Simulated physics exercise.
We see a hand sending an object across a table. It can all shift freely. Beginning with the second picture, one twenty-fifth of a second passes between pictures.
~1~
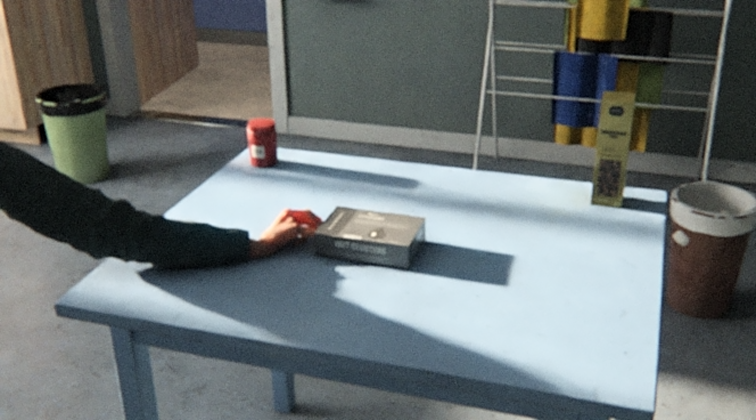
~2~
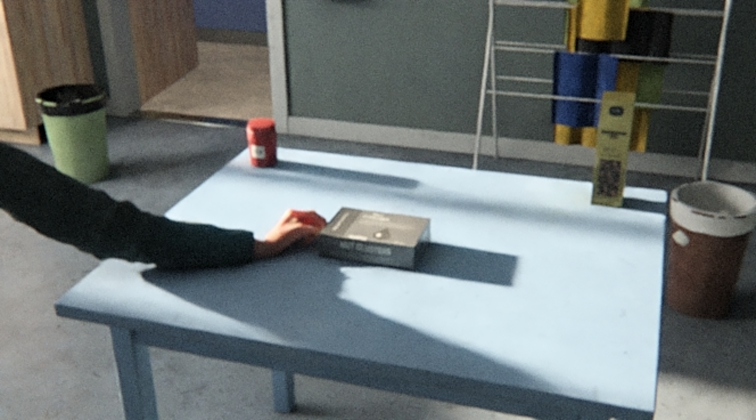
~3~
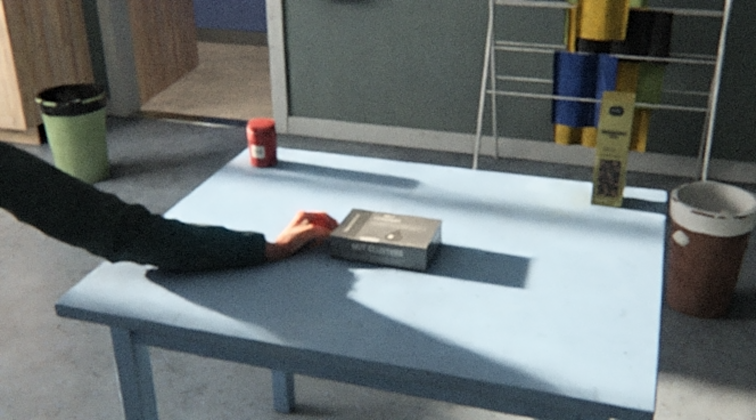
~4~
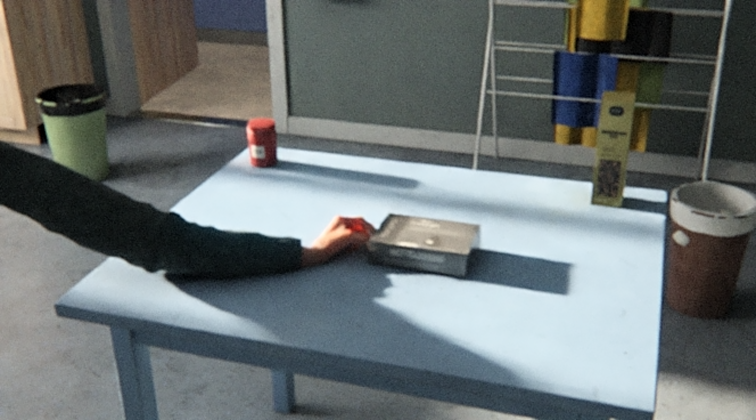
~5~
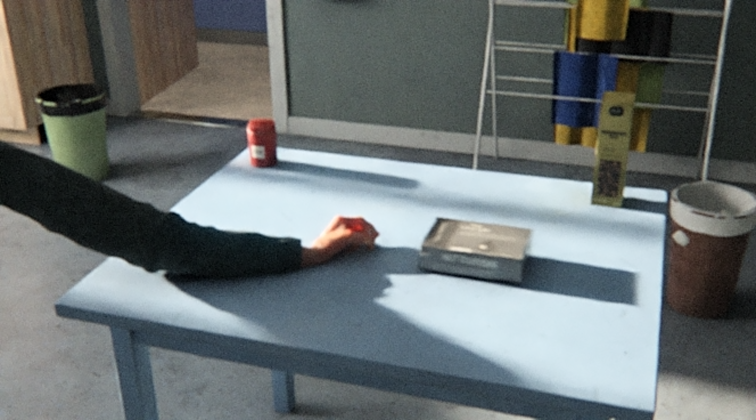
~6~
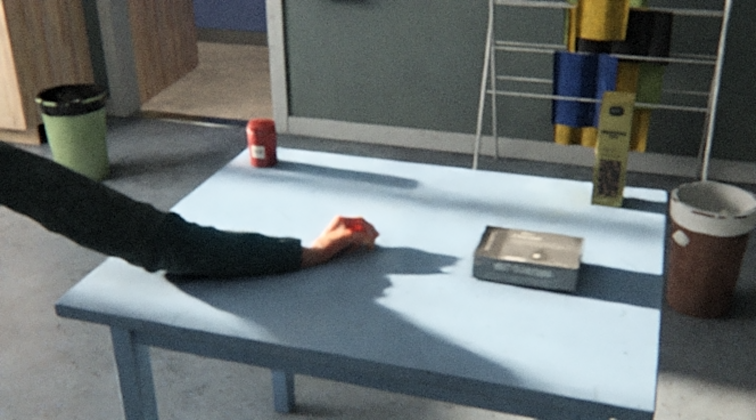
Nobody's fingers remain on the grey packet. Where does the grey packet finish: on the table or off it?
Off it.
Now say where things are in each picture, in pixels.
The first picture shows under the hand; grey packet (371, 236).
The second picture shows under the hand; grey packet (376, 237).
The third picture shows under the hand; grey packet (387, 239).
The fourth picture shows grey packet (426, 244).
The fifth picture shows grey packet (477, 249) moved a little.
The sixth picture shows grey packet (528, 257) moved about its own width.
Then, 0.20 s later than the last frame, grey packet now off the table.
Then, 0.40 s later than the last frame, things are still on the move.
Then, 0.60 s later than the last frame, as before.
When it is over, off the table, grey packet.
